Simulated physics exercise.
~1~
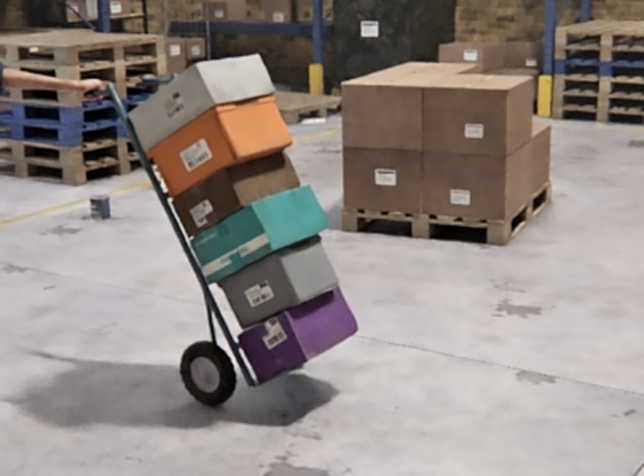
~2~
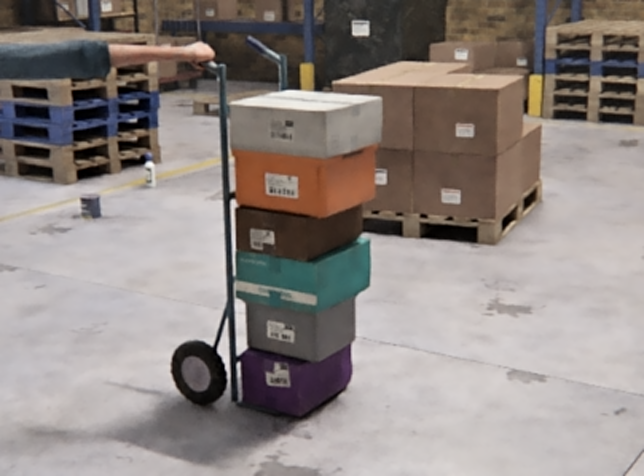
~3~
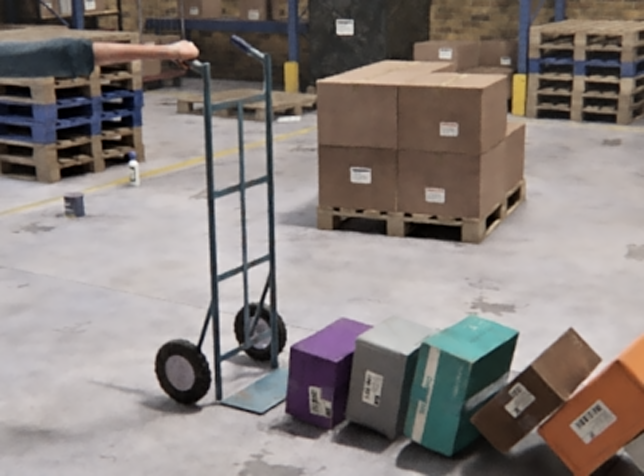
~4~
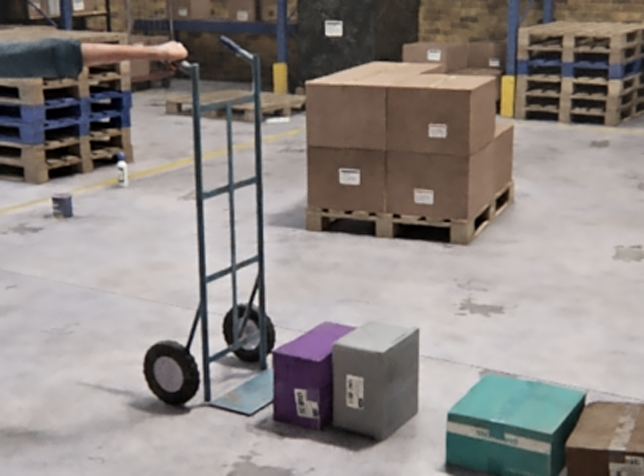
A two-wheeled hand truck leans back to the left in a warehouse, seen from the side and slightly above, carrying a stack of boxes with white on top, then orange, brown, turquoise, grey and purple. Brown cartons sit on a pallet behind, with more pallets at the left. An outstretched arm at the left holds the handle and swings the truck upright. The stack then topples off to the right, the boxes tipping over in a row. Finally the truck stands empty-looking, with purple and grey boxes together beside its plate and turquoise and brown ones farther right.
